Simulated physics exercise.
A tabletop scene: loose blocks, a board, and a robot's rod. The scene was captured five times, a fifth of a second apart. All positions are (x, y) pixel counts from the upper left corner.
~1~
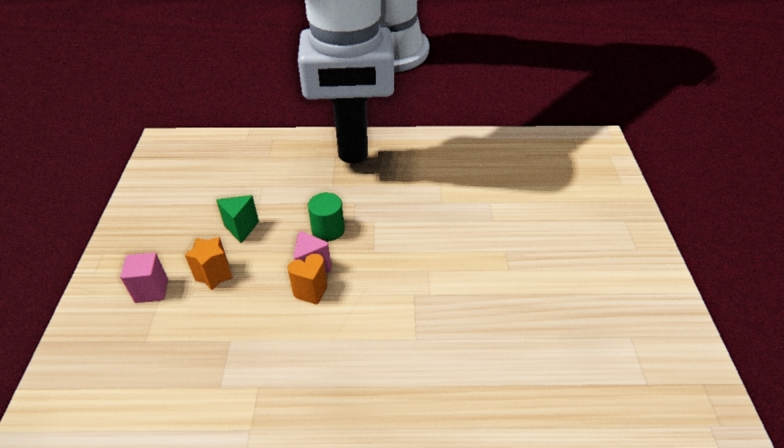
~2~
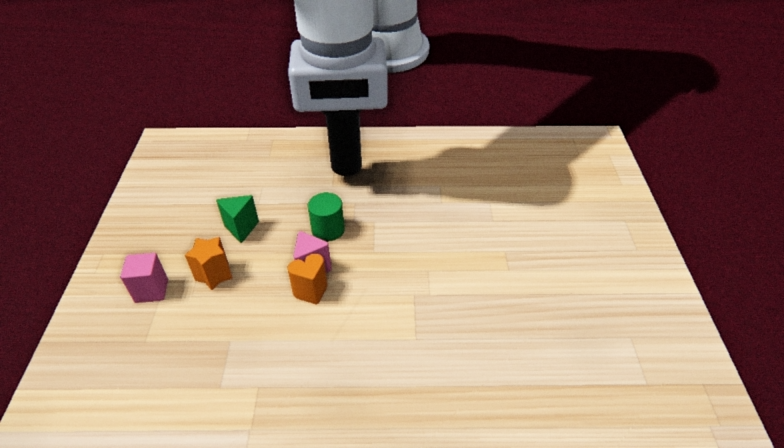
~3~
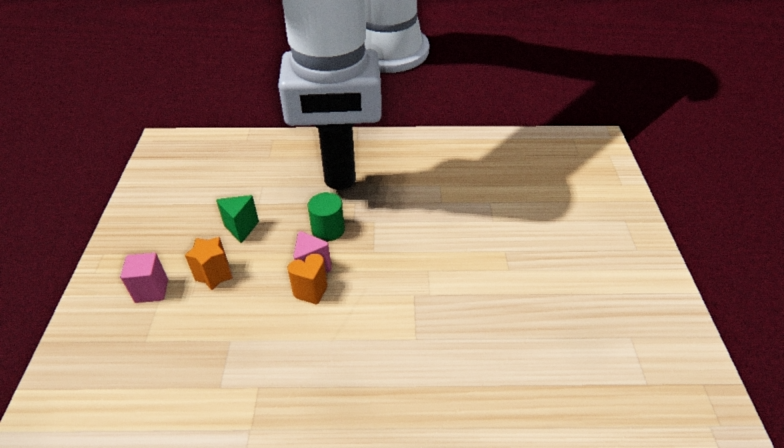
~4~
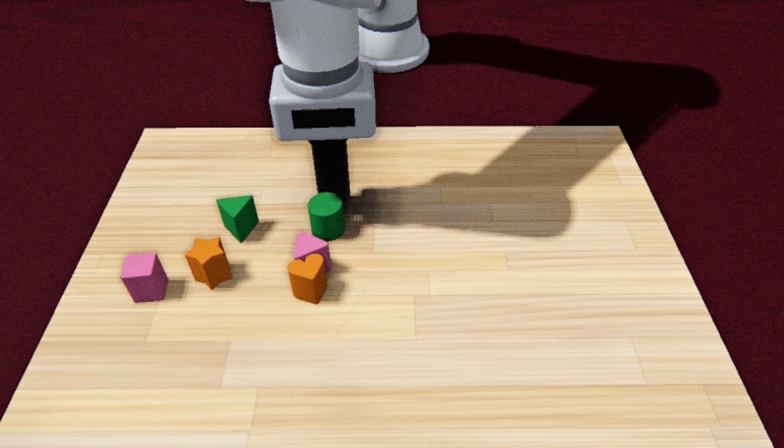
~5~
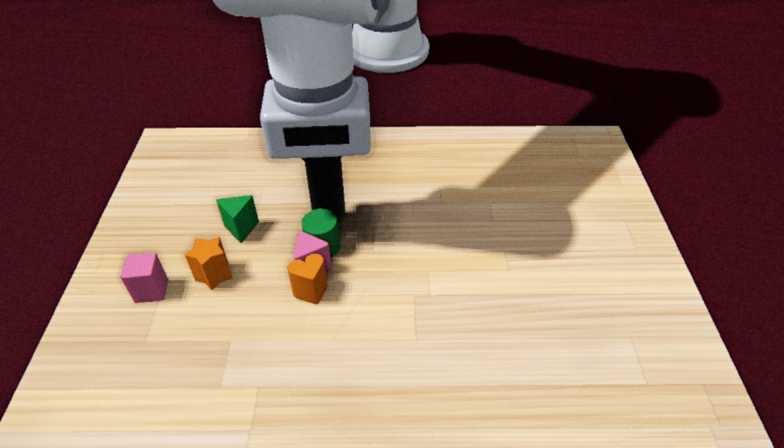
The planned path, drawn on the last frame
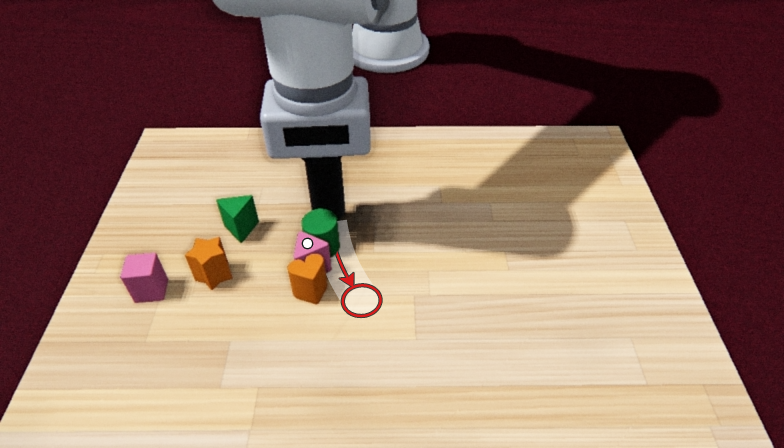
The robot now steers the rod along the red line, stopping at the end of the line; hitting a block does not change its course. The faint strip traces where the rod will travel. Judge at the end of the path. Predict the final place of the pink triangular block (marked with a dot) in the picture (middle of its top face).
It comes to (275, 270).
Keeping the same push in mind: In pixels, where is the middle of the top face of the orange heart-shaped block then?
I'd place it at (304, 291), taking the centre of its top.
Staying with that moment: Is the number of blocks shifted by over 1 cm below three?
No, that is not what happens.
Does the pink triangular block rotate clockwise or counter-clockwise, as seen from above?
It makes a clockwise turn.
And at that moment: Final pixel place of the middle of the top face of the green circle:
Put as a pixel place, it's (308, 263).
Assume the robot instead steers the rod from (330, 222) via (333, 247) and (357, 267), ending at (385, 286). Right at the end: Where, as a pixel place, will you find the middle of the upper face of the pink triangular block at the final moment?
My prediction: (282, 265).
The drawn path runs from (330, 222) via (335, 247) and (345, 273), ending at (362, 300); the dot is on the pink triangular block.
On the path given first. One third of the way, rod at (334, 236); orange heart-shaped block at (307, 273); pink triangular block at (284, 262); green circle at (310, 244).
Two thirds of the way, rod at (345, 264); orange heart-shaped block at (304, 290); pink triangular block at (275, 270), turned 25° clockwise; green circle at (308, 262).
At the end, rod at (361, 289); green triangular block not moved; orange heart-shaped block at (304, 291); pink triangular block at (275, 270), turned 25° clockwise; green circle at (308, 263).
